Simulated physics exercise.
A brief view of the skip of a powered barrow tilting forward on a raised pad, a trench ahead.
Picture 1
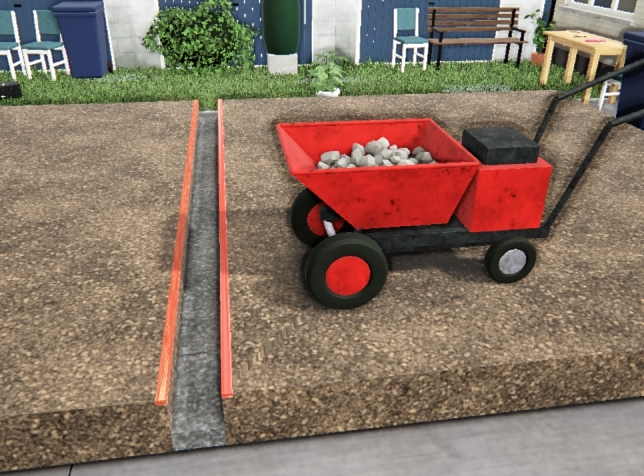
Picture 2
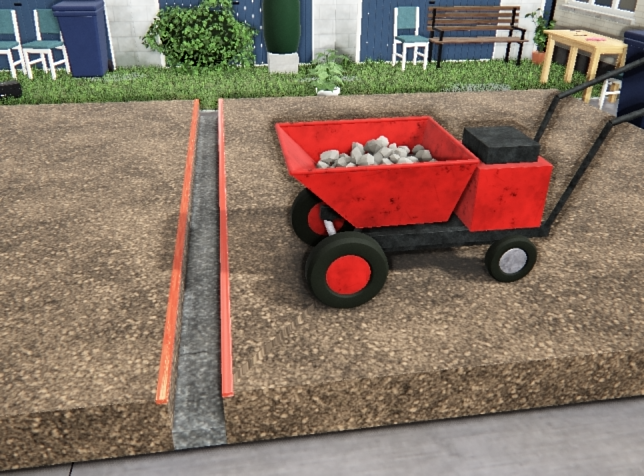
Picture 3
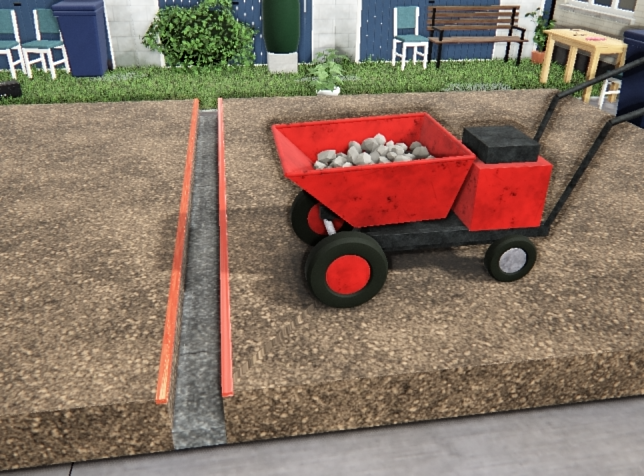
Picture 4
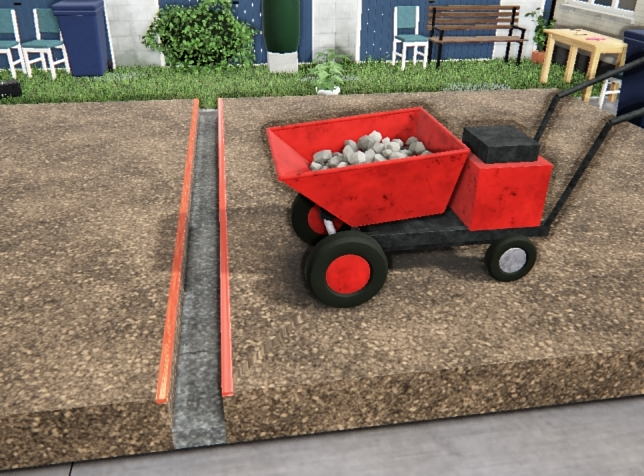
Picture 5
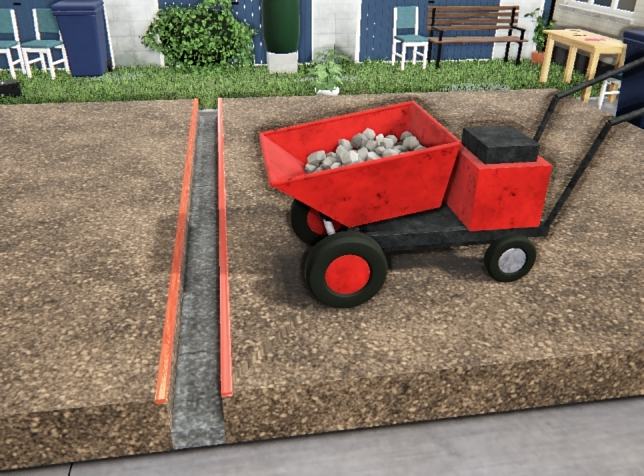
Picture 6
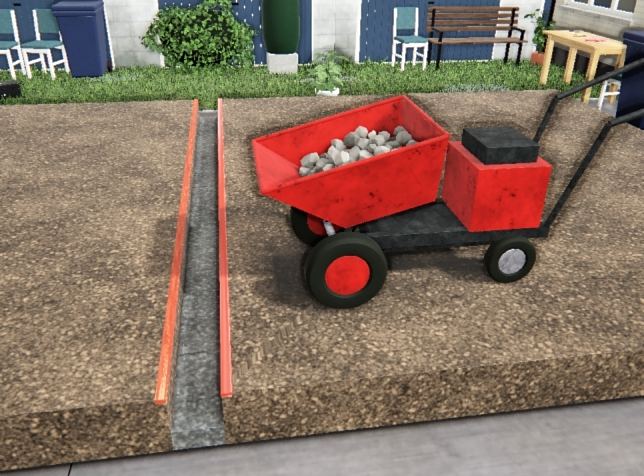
On a raised pad of brown, gravelly ground in a garden, seen from slightly above by a still camera, grass, chairs, a bench and blue-and-white walls stand behind. A red powered barrow with black handles holds grey stones in its skip at right, facing a narrow grey trench edged with orange-red strips. The skip starts level, then tilts gradually forward to the left, its back rising while the wheels stay put.
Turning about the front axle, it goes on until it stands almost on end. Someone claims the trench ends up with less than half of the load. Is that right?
Not right, it ends up with more than half.
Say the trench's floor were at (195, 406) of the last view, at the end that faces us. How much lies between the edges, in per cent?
The share would be roughly 50 per cent.
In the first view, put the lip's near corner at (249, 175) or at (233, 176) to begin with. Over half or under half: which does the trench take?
Initially shy of half, next shy of half.
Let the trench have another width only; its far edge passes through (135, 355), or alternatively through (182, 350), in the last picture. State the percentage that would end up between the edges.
100 % and 60 %, give or take.
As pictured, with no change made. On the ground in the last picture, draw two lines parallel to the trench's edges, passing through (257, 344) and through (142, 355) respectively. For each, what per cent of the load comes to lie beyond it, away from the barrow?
In order, some 90 % then some 0 %.
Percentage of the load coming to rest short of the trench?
That share comes out near 0 in a hundred.
Soon after the last picture, skip tipped steeply; all in the skip.
A little later, skip tipped steeply; most in the skip; a small part in or heaped over the trench; a stray few falling.
Later still, skip tipped right over; about a quarter in the skip; a stray few short of the trench; most in or heaped over the trench; a small part beyond it.
At rest, skip tipped right over; a small part in the skip; a stray few short of the trench; most in or heaped over the trench; a small part beyond it.
